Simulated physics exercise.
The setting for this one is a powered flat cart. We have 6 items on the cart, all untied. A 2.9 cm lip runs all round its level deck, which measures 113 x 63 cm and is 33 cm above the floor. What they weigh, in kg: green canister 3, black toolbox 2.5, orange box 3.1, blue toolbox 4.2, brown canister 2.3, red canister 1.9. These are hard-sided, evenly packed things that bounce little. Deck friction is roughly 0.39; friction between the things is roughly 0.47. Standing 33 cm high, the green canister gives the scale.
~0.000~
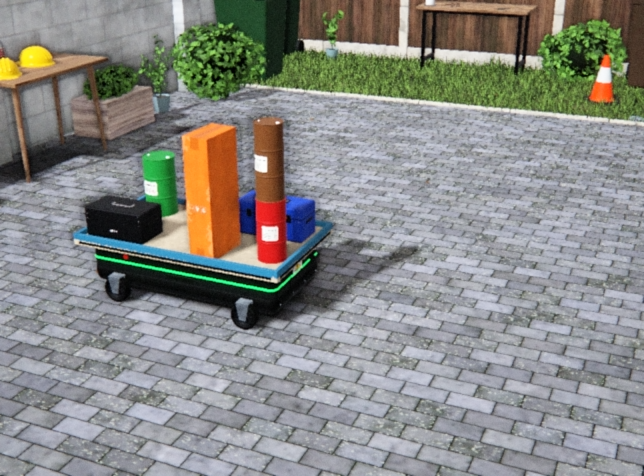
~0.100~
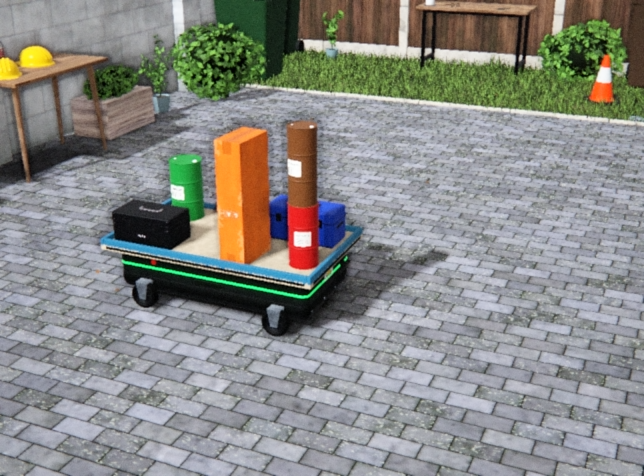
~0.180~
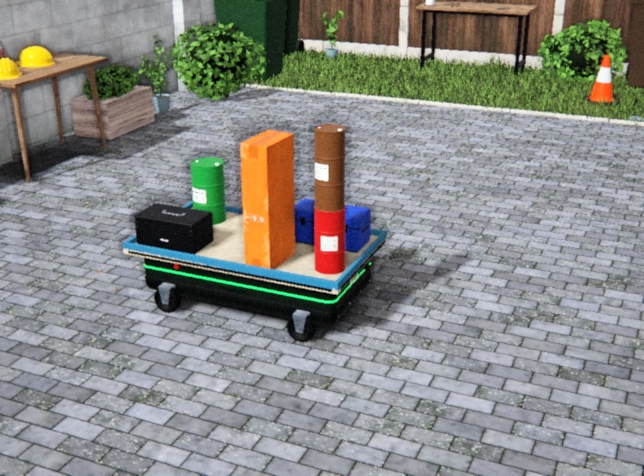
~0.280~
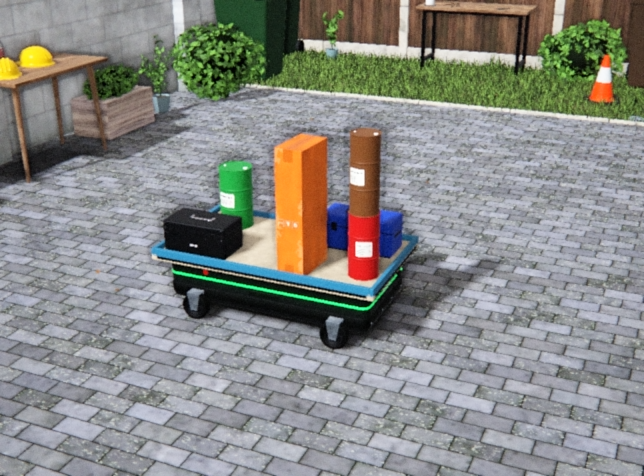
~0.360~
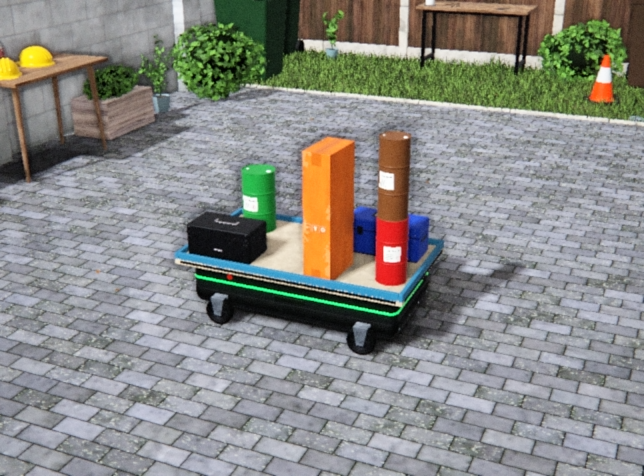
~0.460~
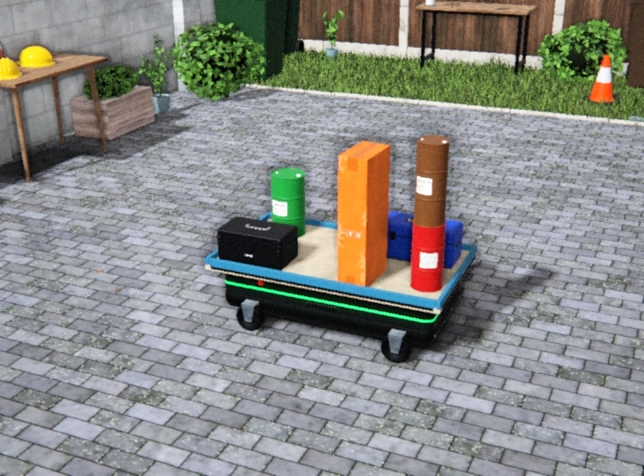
To begin with, a flat cart stands at the left of a paved yard, carrying a tall orange box, a brown canister stacked on a red one, a green canister, and black and blue toolboxes. It then rolls steadily rightward and slightly nearer, its load keeping the same arrangement throughout.
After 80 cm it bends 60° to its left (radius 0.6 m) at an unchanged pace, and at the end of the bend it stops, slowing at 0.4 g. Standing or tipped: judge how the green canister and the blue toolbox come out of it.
The green canister comes out standing. The blue toolbox comes out standing.
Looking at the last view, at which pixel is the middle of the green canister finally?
End position: Roughly (473, 185).
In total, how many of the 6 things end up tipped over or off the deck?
All told, 3.
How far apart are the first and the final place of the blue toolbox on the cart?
It ends about 18 centimetres from where it started.
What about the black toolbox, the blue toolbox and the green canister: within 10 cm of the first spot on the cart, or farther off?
First, the black toolbox stays in its position; second, the blue toolbox is moved away; third, the green canister stays in its position.
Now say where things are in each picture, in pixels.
Cart has run 0 cm; green canister (161, 184); blue toolbox (276, 216), in the first frame.
Cart has run 17 cm; brown canister (302, 165); red canister (304, 234), in the second frame.
Cart has run 31 cm; black toolbox (174, 228); orange box (269, 201), in the third frame.
Cart has run 48 cm; brown canister (365, 173); red canister (364, 244), in the fourth frame.
Cart has run 61 cm; black toolbox (227, 237); orange box (329, 210), in the fifth frame.
Cart has run 78 cm; green canister (288, 204); blue toolbox (421, 239), in the sixth frame.
By 0.76 s, cart has run 129 cm, turned 33°; orange box, brown canister and red canister now off the deck; blue toolbox tilted 8° near (521, 226); black toolbox 4 cm from its spot.
By 0.96 s, cart has run 163 cm, turned 59°; blue toolbox 25 cm from its spot near (546, 201); black toolbox 5 cm from its spot.
By 1.36 s, cart has run 208 cm, turned 60°; blue toolbox 19 cm from its spot near (587, 181); black toolbox 4 cm from its spot.
When it is over (1.9 s), off the deck and tipped over, orange box, brown canister and red canister; not toppled but over 10 cm from the start, blue toolbox; the other 2 within 10 cm of the start. In the last view, green canister near (473, 185), blue toolbox near (588, 181).
